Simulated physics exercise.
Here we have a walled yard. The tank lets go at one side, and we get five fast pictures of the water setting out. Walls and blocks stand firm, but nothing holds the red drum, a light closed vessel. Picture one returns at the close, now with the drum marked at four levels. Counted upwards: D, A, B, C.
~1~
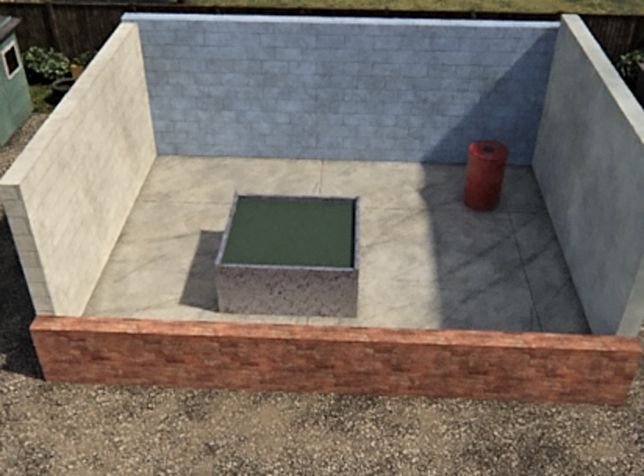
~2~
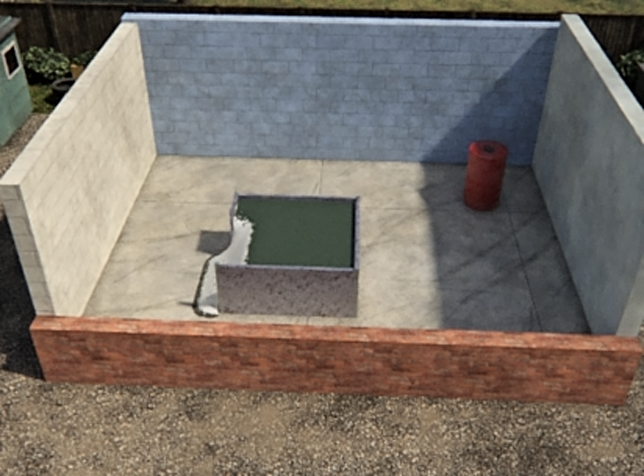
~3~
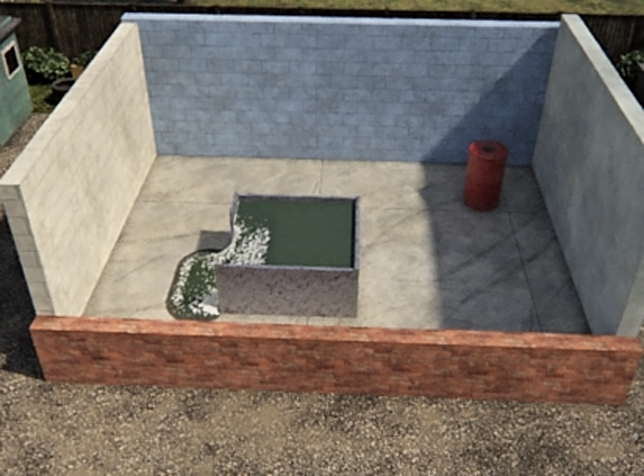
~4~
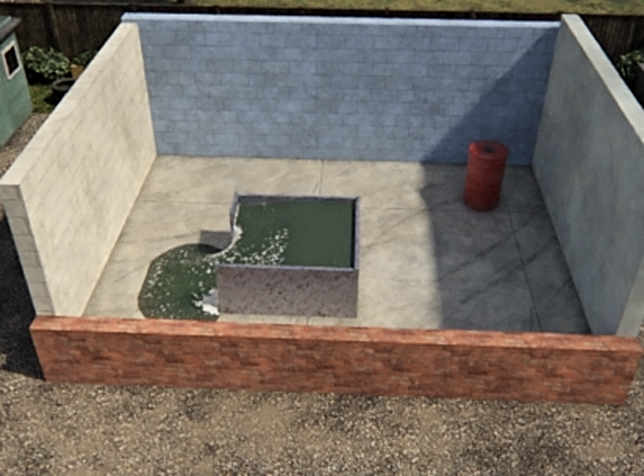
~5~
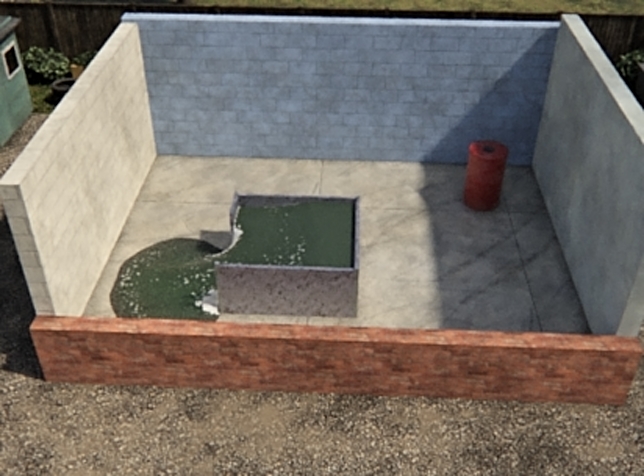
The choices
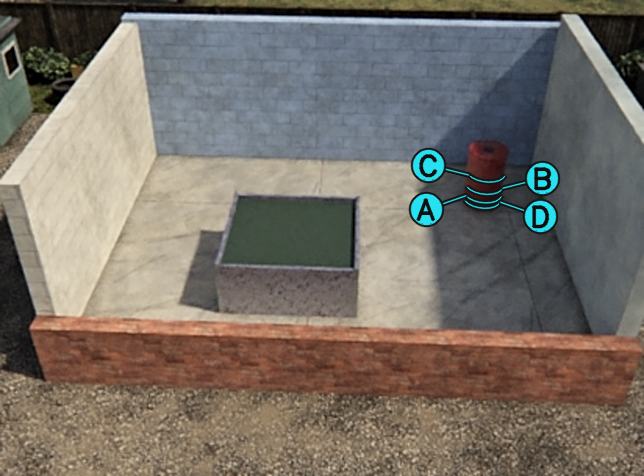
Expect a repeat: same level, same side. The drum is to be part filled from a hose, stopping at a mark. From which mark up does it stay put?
D is the one.
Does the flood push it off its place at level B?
No, that is safe.
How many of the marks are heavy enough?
All of the four.
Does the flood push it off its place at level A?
No, that is safe.
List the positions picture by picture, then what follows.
Lid of the red drum at (489, 150); tank full, its middle at (292, 234), in the first frame.
In the second frame, 2 % of the ground wet, in view closest to the drum at (215, 257).
In the third frame, 4 % of the ground wet, in view closest to the drum at (212, 251).
In the fourth frame, 6 % of the ground wet, in view closest to the drum at (212, 253).
Lid of the red drum at (489, 150); 9 % of the ground wet, in view closest to the drum at (216, 254), in the fifth frame.
On the marked copy, A at (485, 202); B at (486, 194); C at (488, 182); D at (484, 208); from the bottom up D, A, B, C.
With A, it does not move.
With B, it does not move.
With C, it does not move.
With D, it does not move.
